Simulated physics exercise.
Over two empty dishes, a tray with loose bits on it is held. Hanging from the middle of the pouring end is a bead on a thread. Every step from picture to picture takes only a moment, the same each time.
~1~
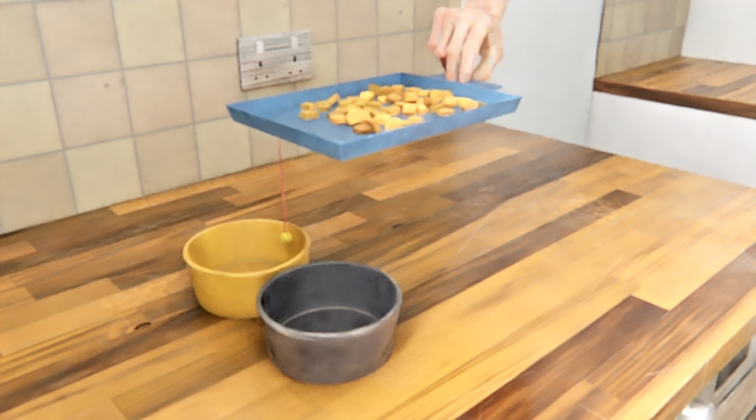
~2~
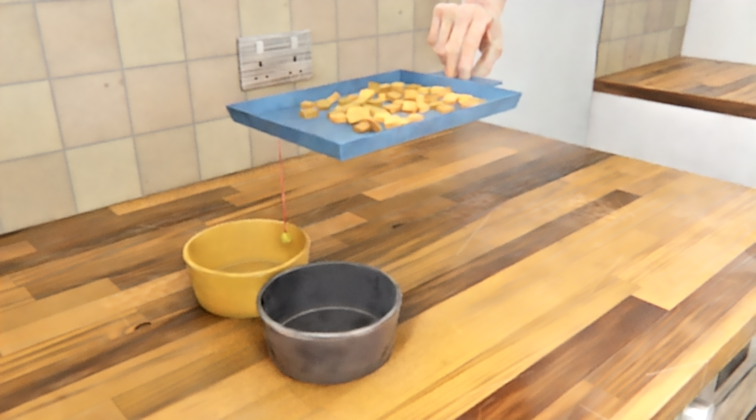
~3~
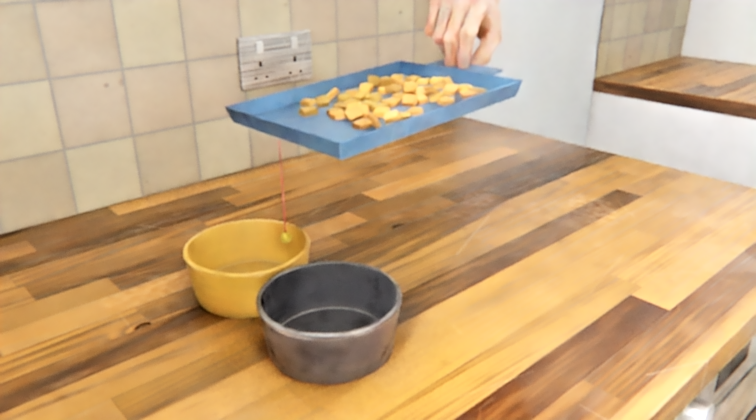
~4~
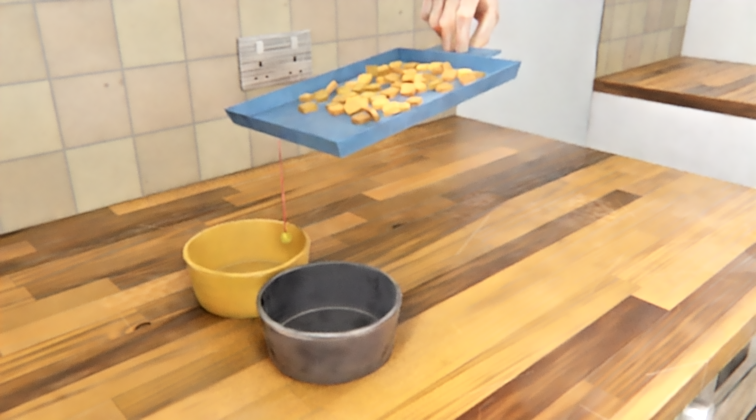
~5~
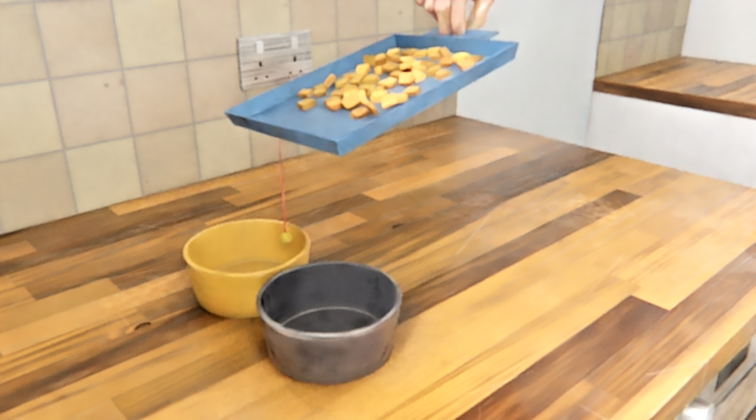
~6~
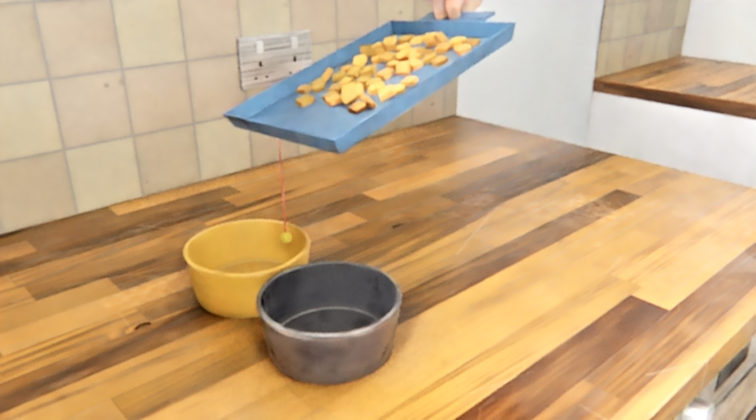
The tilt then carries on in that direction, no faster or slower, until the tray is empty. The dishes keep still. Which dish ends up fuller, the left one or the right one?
The left one.
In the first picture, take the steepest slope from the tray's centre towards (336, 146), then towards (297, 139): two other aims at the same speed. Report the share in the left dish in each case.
Roughly 0 percent, then 40 percent.
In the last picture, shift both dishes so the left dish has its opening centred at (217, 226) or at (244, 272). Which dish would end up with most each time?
Case one: The dish at left. Case two: The dish at left.
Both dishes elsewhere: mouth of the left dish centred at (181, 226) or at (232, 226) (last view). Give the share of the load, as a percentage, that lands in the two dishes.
Estimates in order: 80 percent, 70 percent.
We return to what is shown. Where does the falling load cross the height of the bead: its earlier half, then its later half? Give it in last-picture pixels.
(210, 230), then (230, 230).
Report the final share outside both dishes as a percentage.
Near 20 in a hundred.
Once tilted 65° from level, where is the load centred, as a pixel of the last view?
Look about (255, 115) in the last picture.
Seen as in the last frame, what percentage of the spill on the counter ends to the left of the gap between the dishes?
100 per cent or thereabouts.
Soon after the last picture, tray tipped steeply; most on the tray; a small part in the air.
A little later, tray tipped past a quarter turn; a small part on the tray; a stray few in the right dish; about a third in the left dish; a small part outside both; about a third in the air.
Later still, tray tipped past a quarter turn; a stray few in the right dish; most in the left dish; about a quarter outside both; a stray few in the air.
At rest, tray tipped past a quarter turn; a stray few in the right dish; most in the left dish; about a quarter outside both; a stray few in the air.
